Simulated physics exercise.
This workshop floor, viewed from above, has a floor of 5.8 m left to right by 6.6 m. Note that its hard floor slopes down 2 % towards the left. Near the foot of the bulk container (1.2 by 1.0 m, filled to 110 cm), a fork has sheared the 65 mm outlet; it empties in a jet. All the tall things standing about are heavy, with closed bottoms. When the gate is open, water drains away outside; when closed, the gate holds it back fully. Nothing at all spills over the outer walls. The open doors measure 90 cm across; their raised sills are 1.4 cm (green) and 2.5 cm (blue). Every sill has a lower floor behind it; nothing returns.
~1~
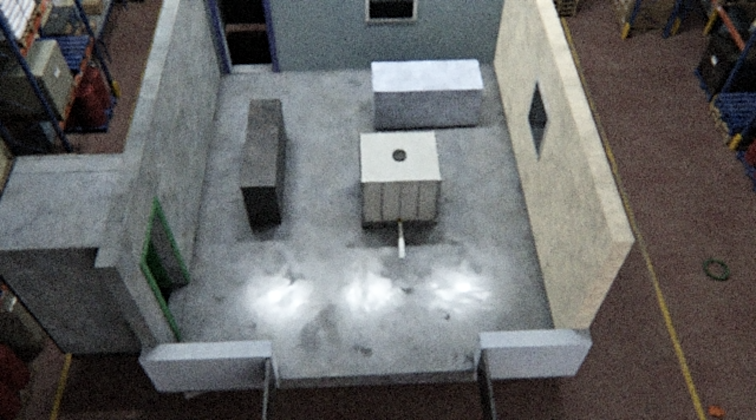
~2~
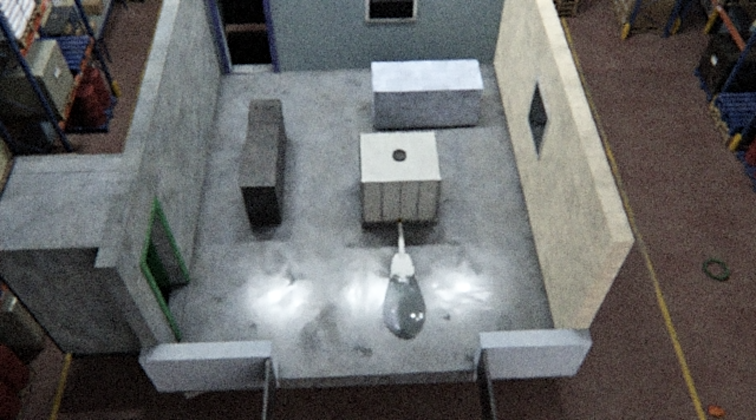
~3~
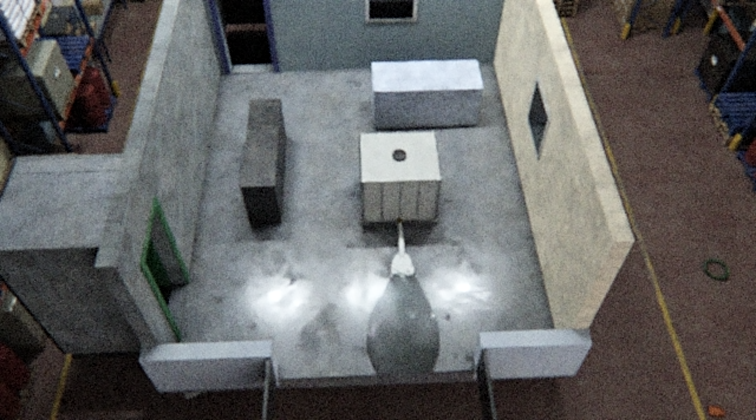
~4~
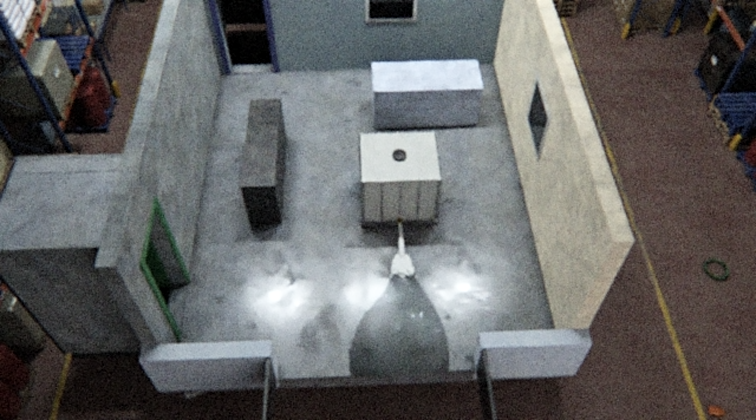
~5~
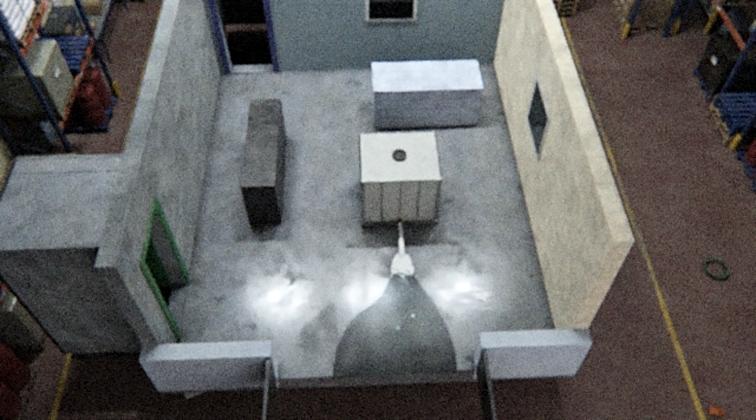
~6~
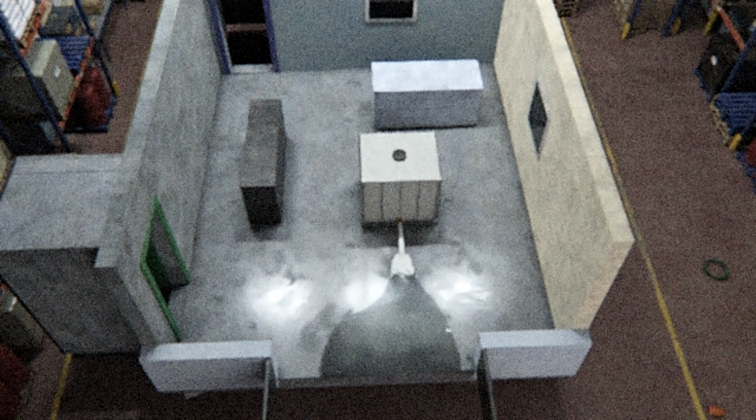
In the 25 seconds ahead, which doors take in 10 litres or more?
Green door no, blue door no.
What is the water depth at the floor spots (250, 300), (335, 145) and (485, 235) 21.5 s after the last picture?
First spot 0.2 cm, second 0.0 cm, third 0.0 cm.
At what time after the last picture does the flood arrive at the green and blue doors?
Arrival: Green 12.5 s, blue not within the 25 s.
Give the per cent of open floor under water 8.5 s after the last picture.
Something near 5 per cent.
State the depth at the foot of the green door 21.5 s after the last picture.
Depth: Approx. 1.2 cm.
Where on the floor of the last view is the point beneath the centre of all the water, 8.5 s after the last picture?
The water's centre sits near (372, 322).
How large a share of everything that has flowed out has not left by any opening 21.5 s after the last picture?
I'd say roughly 16 in a hundred, give or take.
Then, 1.5 s after the last picture water covers 5 % of the floor and is deepest (2 cm) near (399, 266); green door not reached, blue door not reached.
Then, 4.5 s after the last picture water covers 5 % of the floor and is deepest (2 cm) near (399, 266); green door not reached, blue door not reached.
Then, 8.5 s after the last picture water covers 5 % of the floor and is deepest (2 cm) near (399, 266); green door not reached, blue door not reached.
Then, 12.5 s after the last picture water covers 5 % of the floor and is deepest (2 cm) near (399, 266); green door not reached, blue door not reached.
Then, 21.5 s after the last picture water covers 10 % of the floor and is deepest (2 cm) near (399, 266); green door 1.3 cm at the sill, 0 L in, blue door not reached.
